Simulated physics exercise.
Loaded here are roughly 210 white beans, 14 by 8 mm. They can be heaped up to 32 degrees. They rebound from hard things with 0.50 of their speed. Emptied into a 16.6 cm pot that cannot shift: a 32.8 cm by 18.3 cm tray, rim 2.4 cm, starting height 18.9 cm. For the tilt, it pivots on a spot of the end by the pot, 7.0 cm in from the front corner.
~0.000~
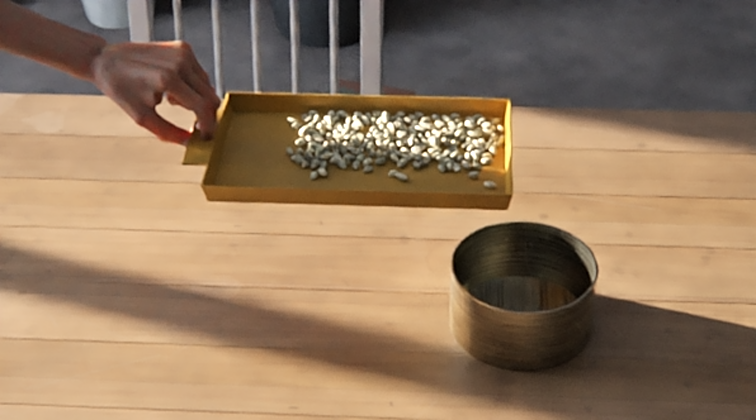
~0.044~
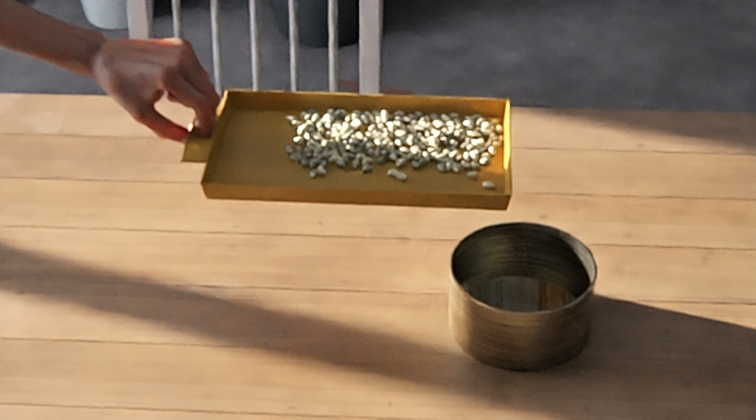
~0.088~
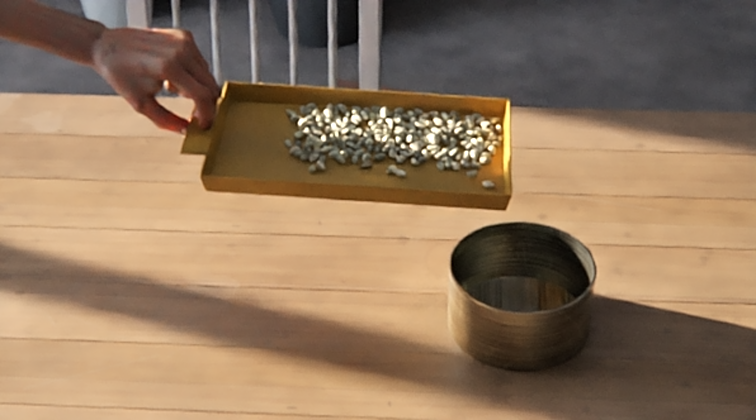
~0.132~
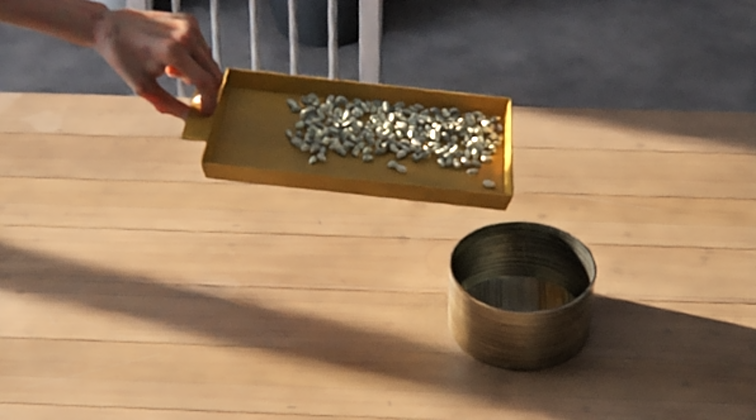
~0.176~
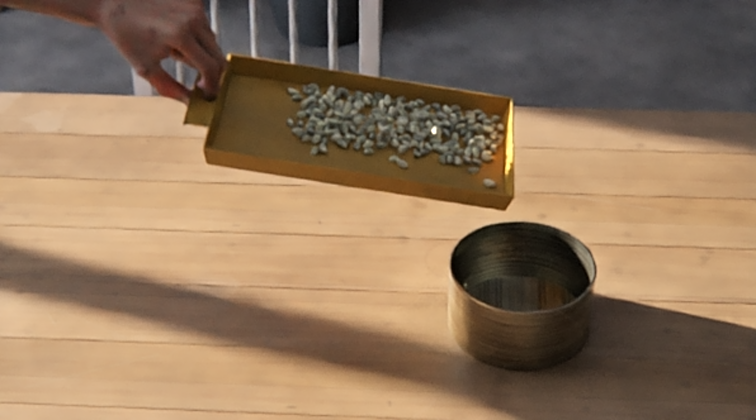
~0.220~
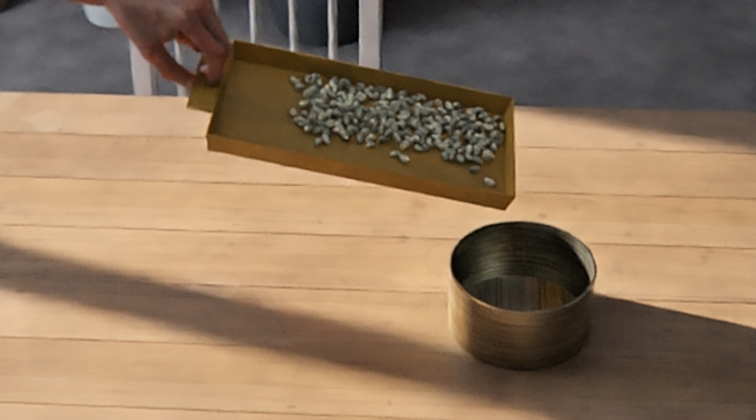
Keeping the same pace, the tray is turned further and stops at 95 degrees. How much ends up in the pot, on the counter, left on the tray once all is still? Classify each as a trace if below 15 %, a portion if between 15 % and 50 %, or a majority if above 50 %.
Pot: A majority. Counter: A portion. Left on the tray: A trace.
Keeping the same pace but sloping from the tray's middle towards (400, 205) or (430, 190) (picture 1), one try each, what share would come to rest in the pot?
70 and 100 %.
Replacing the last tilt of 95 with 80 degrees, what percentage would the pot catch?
In that case it comes to about 30 in a hundred.
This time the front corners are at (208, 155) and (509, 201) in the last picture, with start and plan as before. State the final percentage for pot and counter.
In the pot: 90 per cent; on the counter: 10 per cent.
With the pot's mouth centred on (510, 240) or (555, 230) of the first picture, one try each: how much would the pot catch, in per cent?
Estimates: 75 in a hundred and 80 in a hundred.
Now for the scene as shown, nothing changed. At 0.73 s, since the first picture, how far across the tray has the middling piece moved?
I'd say close to 9 centimetres.
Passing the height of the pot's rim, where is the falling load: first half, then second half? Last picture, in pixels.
Earlier half at about (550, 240), later half at about (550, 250) in pixels.
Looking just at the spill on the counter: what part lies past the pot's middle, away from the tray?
That works out to about 90 percent.
After 0.73 s, tilt 51 degrees; the tray holds 100 %, the pot 0 %.
After 1.07 s, tilt 78 degrees; the tray holds 80 %, the pot 10 %.
Then, at 1.51 s, tilt 95 degrees; the tray holds 15 %, the pot 50 %.
By 3.1 s all is still; pot 70 %, counter 30 %, tray 0 %.
